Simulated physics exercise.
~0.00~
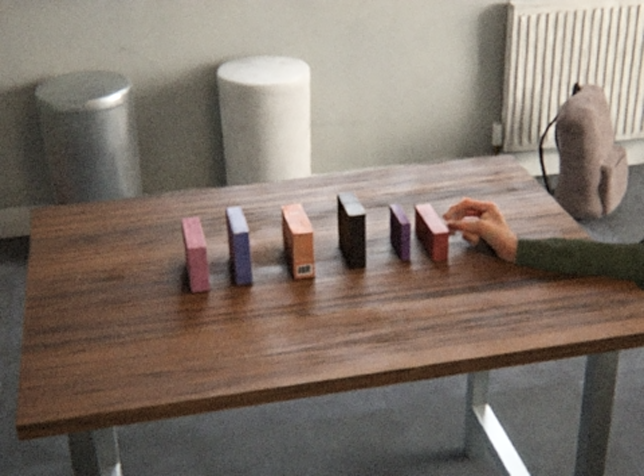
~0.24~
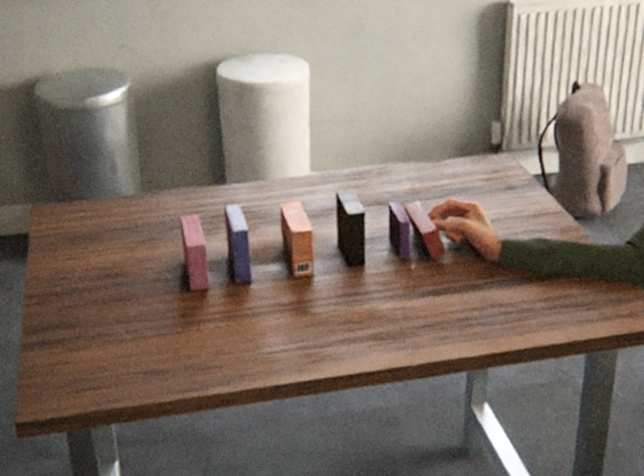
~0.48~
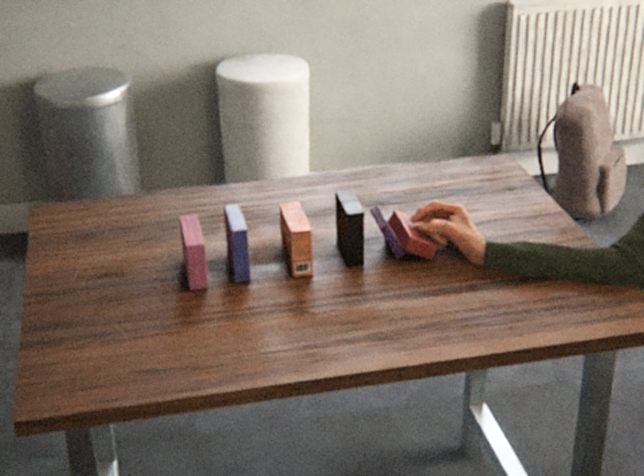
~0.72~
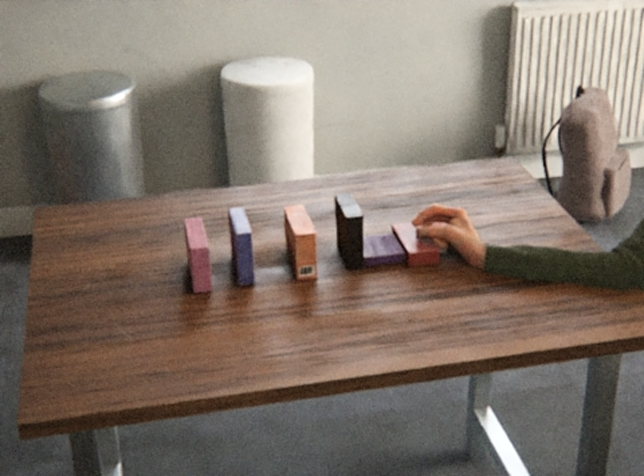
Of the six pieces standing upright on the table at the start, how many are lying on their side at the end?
Two of them are lying on their side, the red board and the purple board.
